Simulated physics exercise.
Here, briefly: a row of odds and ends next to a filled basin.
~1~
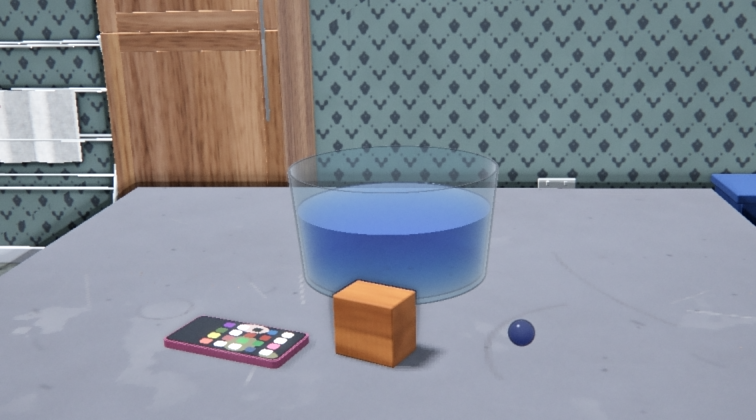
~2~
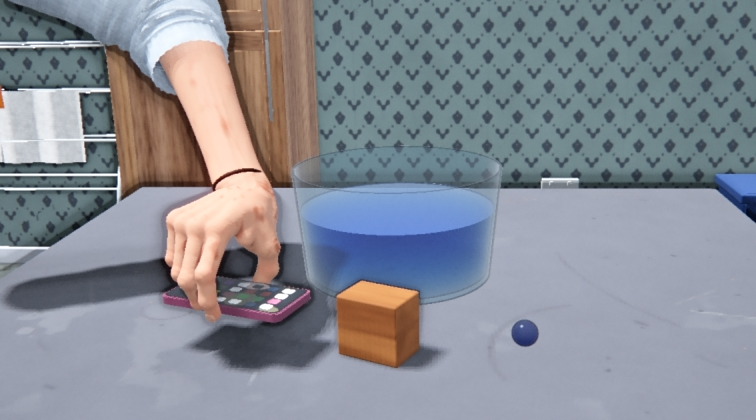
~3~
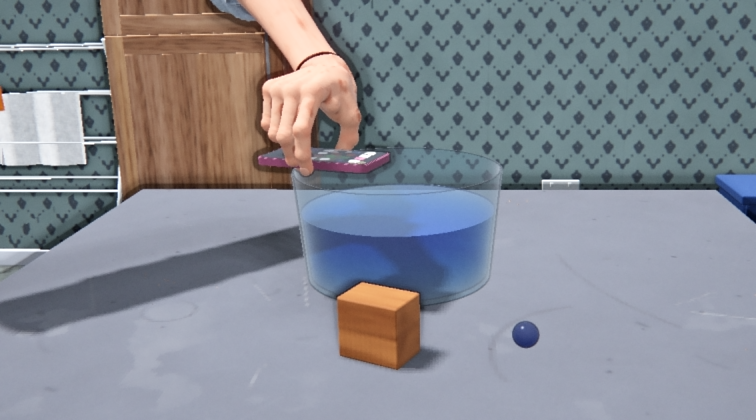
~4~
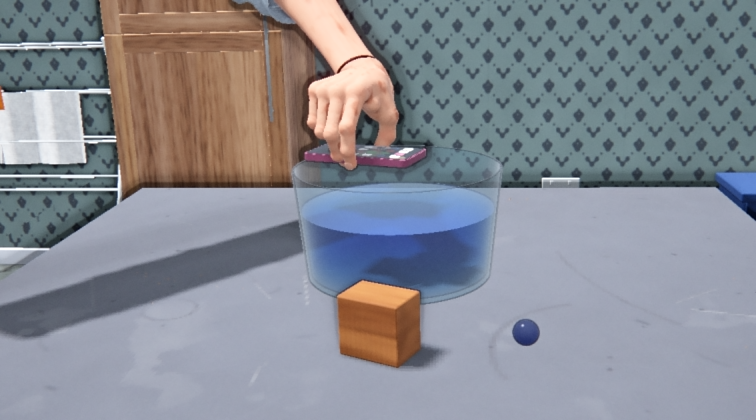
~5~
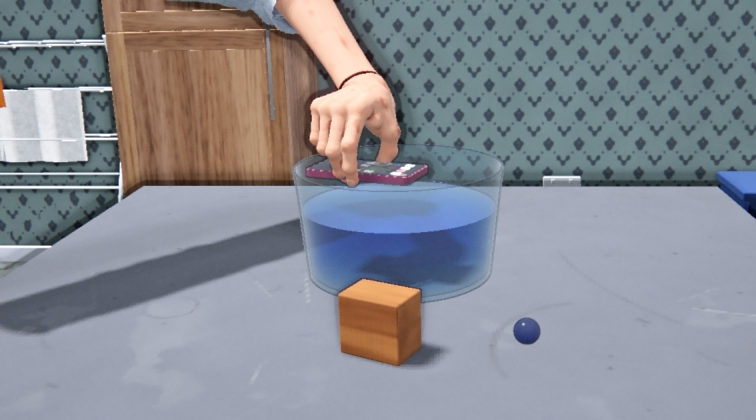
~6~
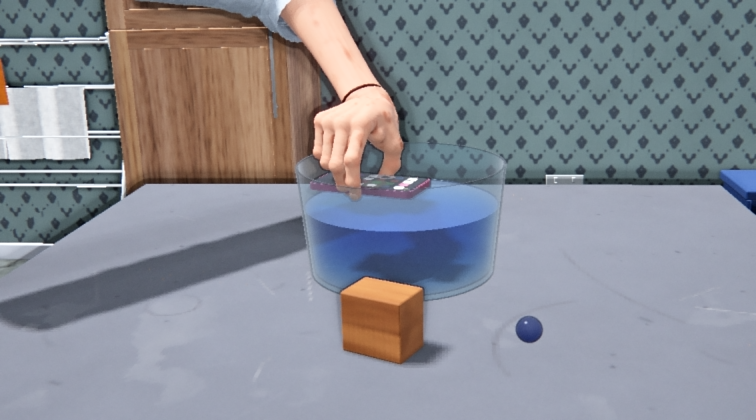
Hand picking up a phone from a grey table, carrying it right over a glass basin of blue water and lowering it inside the rim.
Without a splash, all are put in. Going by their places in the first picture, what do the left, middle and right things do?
Well, from the left it falls to the base, then remains up, then falls to the base.
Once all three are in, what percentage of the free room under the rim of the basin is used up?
Some 10 per cent.
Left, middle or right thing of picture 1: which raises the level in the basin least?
Lab note: The right-end position.
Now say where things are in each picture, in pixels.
In the first picture, the row from the left; phone (236, 340); wooden block (375, 323); glass marble (522, 333).
In the second picture, a hand picks up the phone; phone (236, 297); glass marble (525, 334).
In the third picture, it is carried over; phone (324, 159); wooden block (379, 325).
In the fourth picture, it is above the basin; phone (365, 154); glass marble (526, 333).
In the fifth picture, it comes down; phone (367, 170); wooden block (380, 321).
In the sixth picture, it is just over the surface; phone (370, 184); wooden block (383, 319); glass marble (530, 330).
A moment on, the phone drops to the bottom.
Further on, the wooden block stays afloat.
When it is over, the glass marble drops to the bottom; afloat, wooden block.
